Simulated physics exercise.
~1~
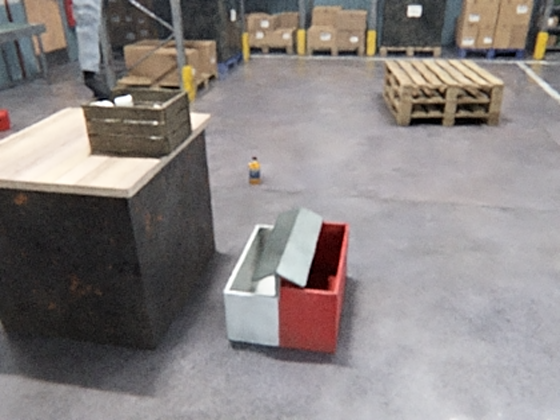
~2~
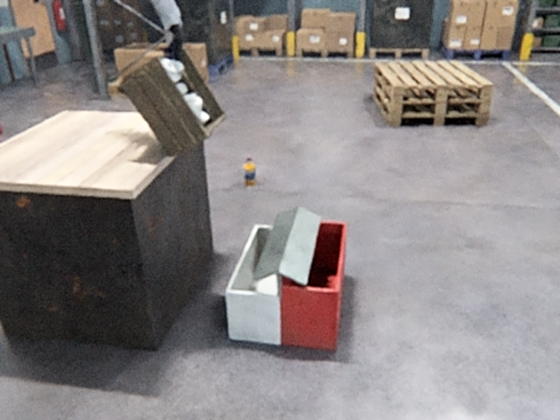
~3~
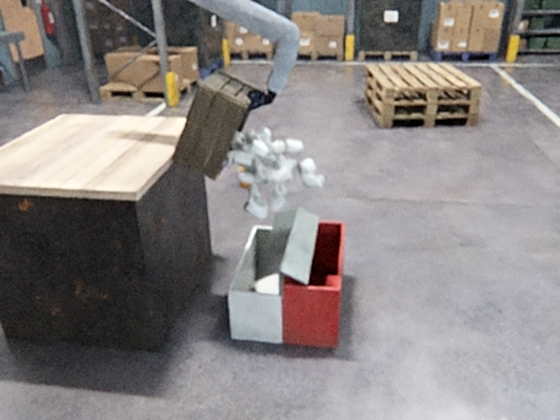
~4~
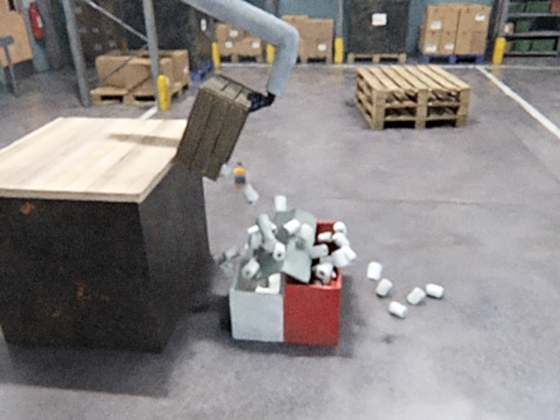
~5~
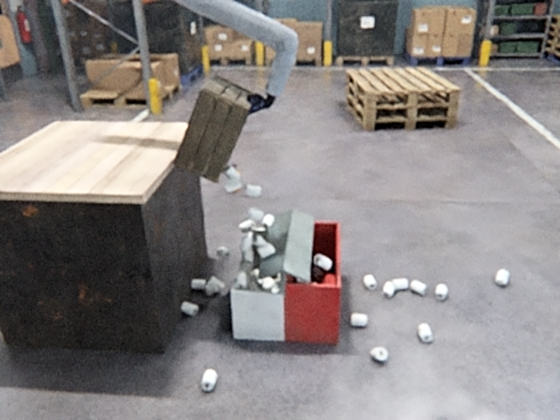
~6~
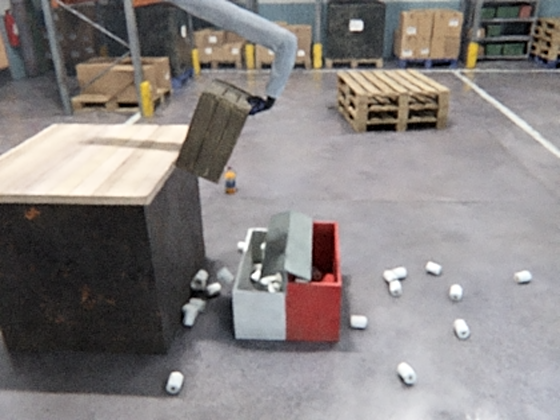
A robotic arm tipped a dark crate over the end of a bench, and white rolls tumbled onto the roof-shaped divider between a white box and a red bin, some landing in each while others scattered across the floor on both sides.
